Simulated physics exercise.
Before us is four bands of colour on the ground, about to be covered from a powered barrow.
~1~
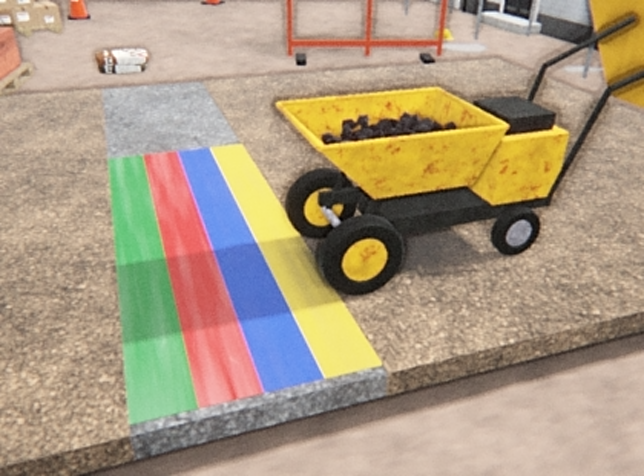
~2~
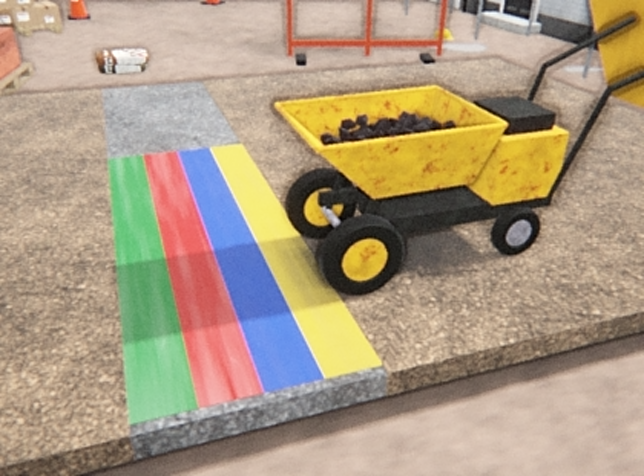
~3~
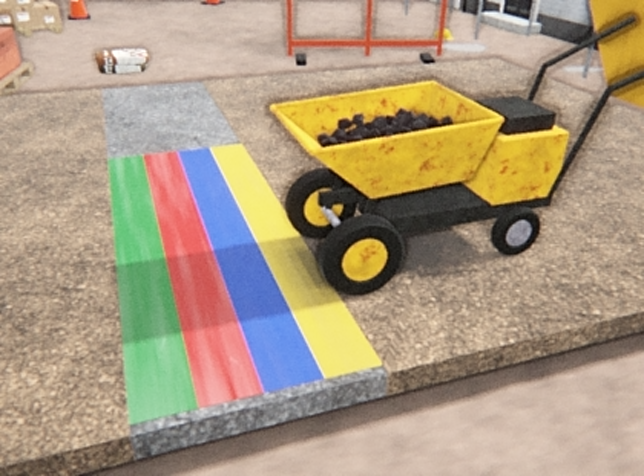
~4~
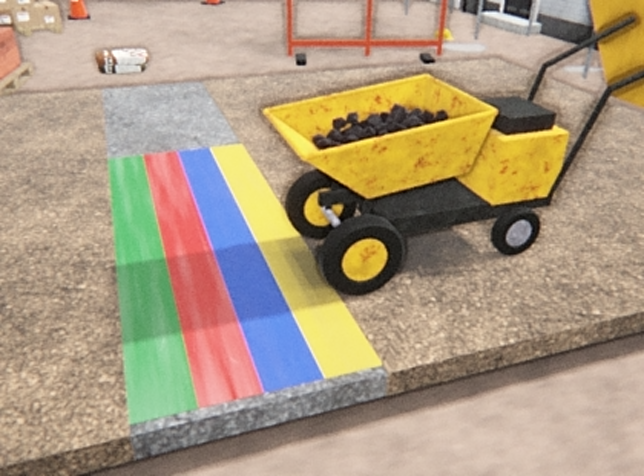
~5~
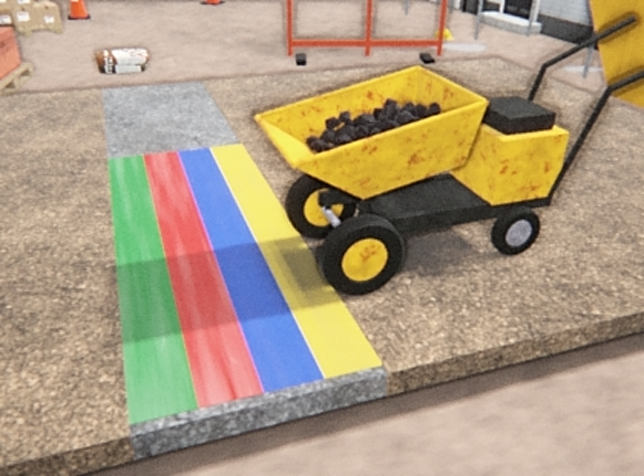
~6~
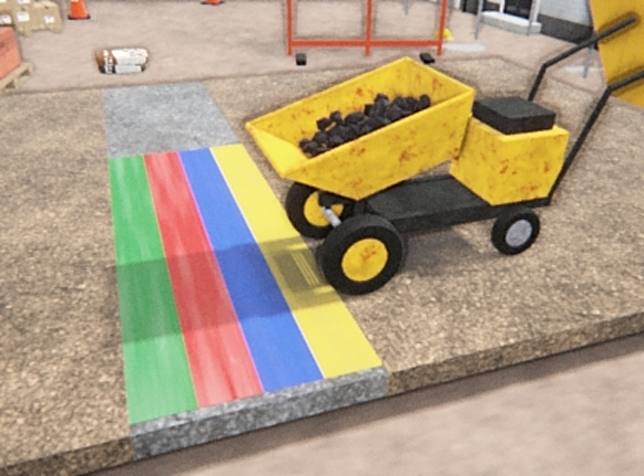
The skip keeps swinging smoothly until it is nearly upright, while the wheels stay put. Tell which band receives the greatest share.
I would say the red band receives it.
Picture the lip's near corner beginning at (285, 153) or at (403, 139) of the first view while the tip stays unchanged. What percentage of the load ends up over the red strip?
Roughly 10 per cent, and 20 per cent.
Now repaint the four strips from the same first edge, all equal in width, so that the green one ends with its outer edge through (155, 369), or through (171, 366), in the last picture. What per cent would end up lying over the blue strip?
0 % and 0 %, near enough.
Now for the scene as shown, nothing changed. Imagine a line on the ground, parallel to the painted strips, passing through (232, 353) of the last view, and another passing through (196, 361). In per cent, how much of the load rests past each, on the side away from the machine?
Roughly 70 and 50 %.
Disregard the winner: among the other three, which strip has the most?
Ranked second: The green strip.
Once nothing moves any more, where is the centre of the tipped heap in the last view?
(175, 284).
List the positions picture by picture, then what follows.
In the first picture, lip of the skip at (320, 149), level; top of the load at (380, 136), lumps of coal; yellow strip at (329, 327); blue strip at (275, 339); red strip at (217, 351); green strip at (157, 364).
In the second picture, lip of the skip at (318, 150), level; top of the load at (398, 135).
In the third picture, lip of the skip at (313, 153), tipped barely; top of the load at (395, 133).
In the fourth picture, lip of the skip at (305, 158), tipped a little; top of the load at (410, 124).
In the fifth picture, lip of the skip at (295, 165), tipped a little; top of the load at (402, 119).
In the sixth picture, lip of the skip at (283, 175), tipped clearly; top of the load at (408, 118); yellow strip at (329, 327); blue strip at (275, 339); red strip at (217, 351); green strip at (157, 364).
Soon after the last picture, skip tipped steeply; all in the skip.
A little later, skip tipped right over; most in the skip; a small part over the red strip.
Later still, skip tipped right over; about a quarter in the skip; a stray few over the blue strip; about half over the red strip; about a quarter over the green strip; a small part off the paint.
At rest, skip tipped right over; about a quarter in the skip; none over the yellow strip; a stray few over the blue strip; about half over the red strip; about a quarter over the green strip; a small part off the paint.
